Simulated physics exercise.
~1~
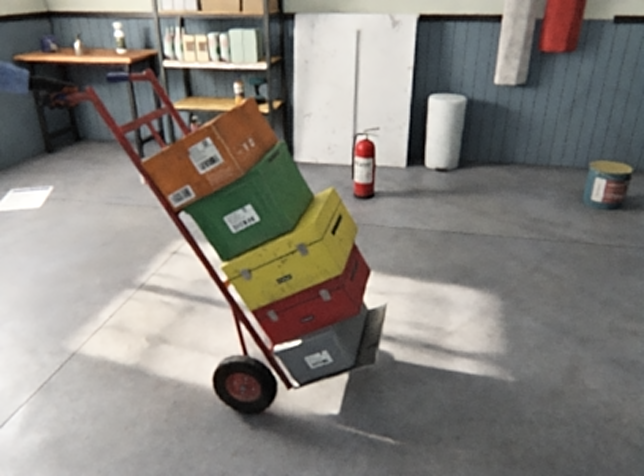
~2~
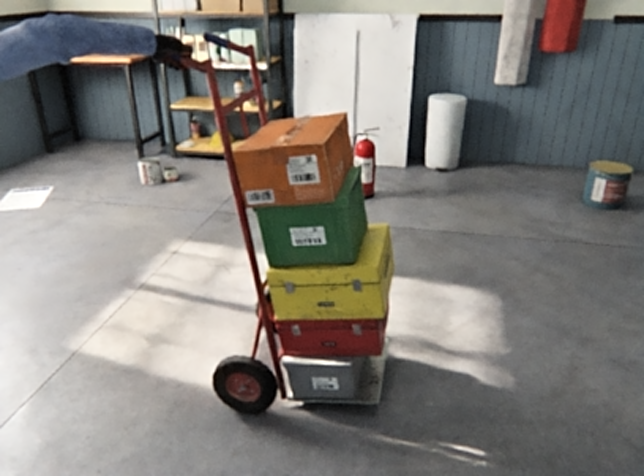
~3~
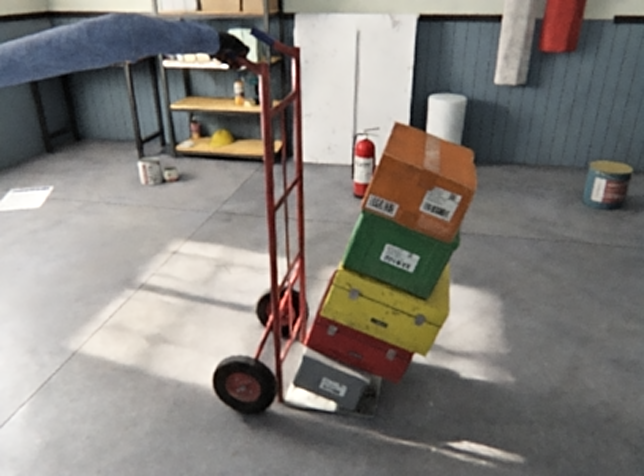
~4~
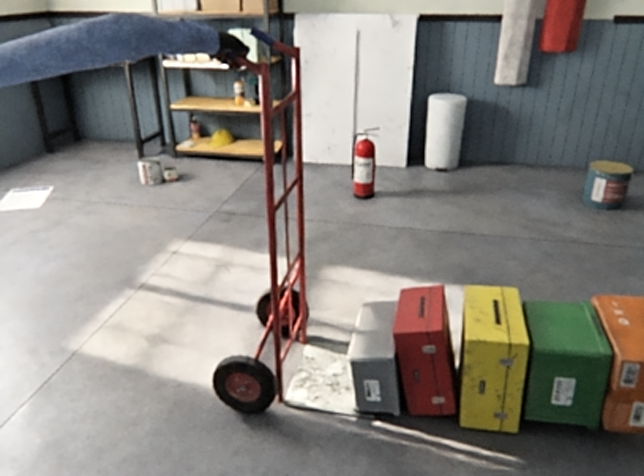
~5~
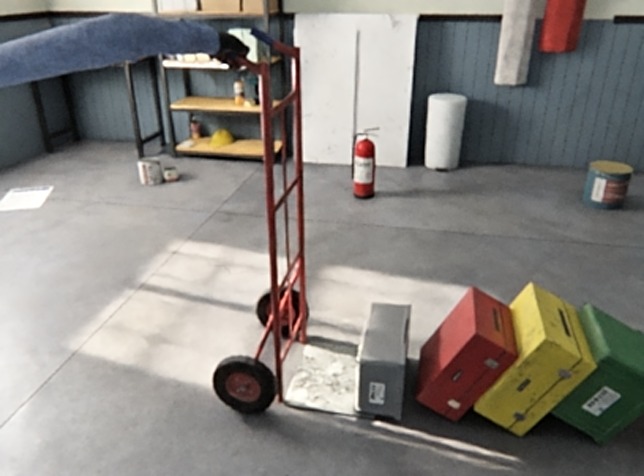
In a workshop with a grey concrete floor and blue panelled walls, seen by a still camera from the side, a red two-wheeled hand truck leans back to the left. It carries a stack of five containers, with grey at the bottom, then red, yellow, green and an orange parcel on top. A blue-sleeved arm swings the truck upright, and its plate meets the floor. The stack tips away to the right and topples into a row along the floor. Finally, the truck stands upright, with the grey tote on its side by the plate and the red, yellow and green containers tilted beyond, the orange parcel out of view.
